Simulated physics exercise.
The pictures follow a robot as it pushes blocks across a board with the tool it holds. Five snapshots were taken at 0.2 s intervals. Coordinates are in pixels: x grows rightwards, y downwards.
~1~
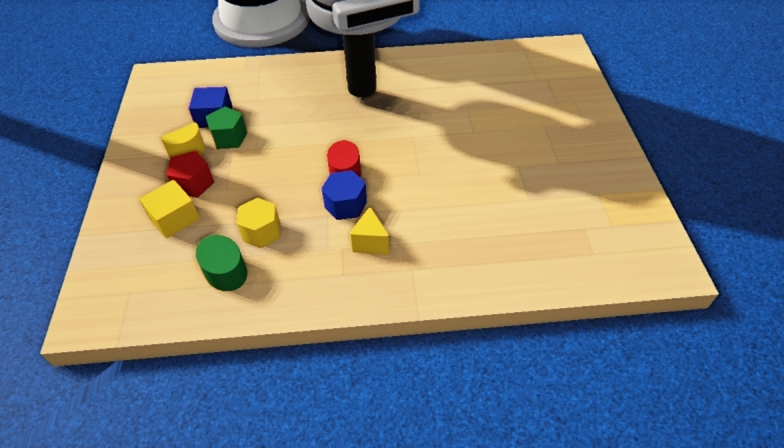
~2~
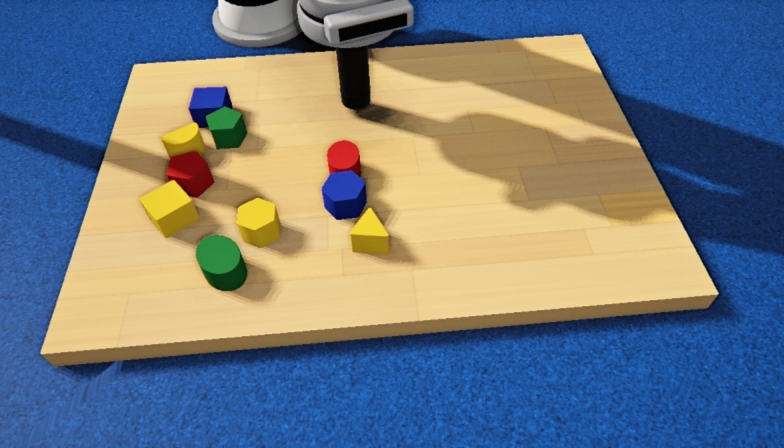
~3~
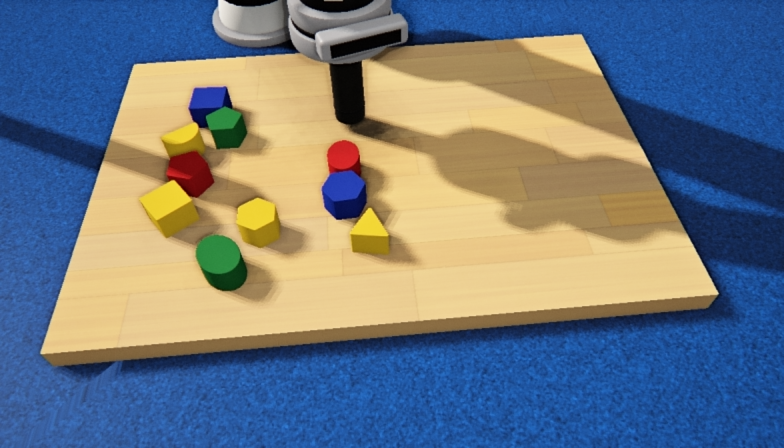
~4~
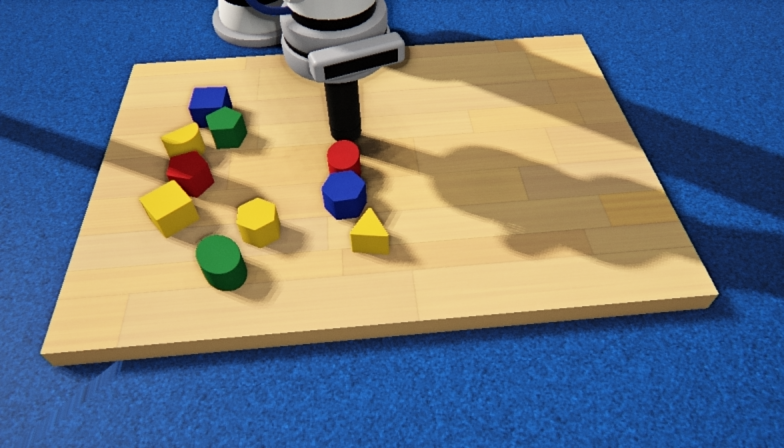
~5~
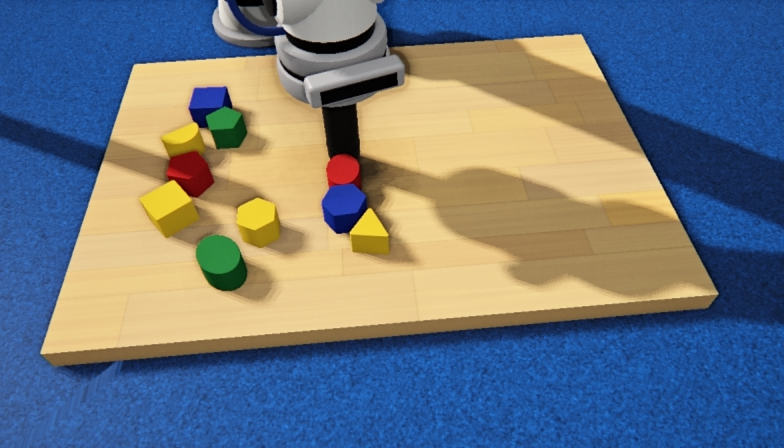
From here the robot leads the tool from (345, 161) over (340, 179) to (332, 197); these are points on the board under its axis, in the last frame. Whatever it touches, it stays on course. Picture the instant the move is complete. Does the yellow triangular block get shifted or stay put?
Gets moved.
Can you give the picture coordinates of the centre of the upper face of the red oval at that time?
I'd place it at (335, 206), taking the centre of its top.
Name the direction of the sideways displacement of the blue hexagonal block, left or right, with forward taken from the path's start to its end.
The blue hexagonal block goes left.
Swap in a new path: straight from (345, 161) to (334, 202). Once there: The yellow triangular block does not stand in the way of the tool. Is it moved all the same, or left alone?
If the tool follows that path, the yellow triangular block ends up shifted.
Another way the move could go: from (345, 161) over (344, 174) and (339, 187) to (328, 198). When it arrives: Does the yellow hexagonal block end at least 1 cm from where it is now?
No, that is not what happens.
On the path given first. Halfway along, tool (339, 172); red oval (341, 187); blue hexagonal block (344, 219); yellow triangular block (374, 230).
At the end, tool (331, 190); yellow hexagonal block unmoved; red oval (335, 206), turned 15° anticlockwise; blue hexagonal block (345, 239); yellow triangular block (381, 237), turned 15° anticlockwise.
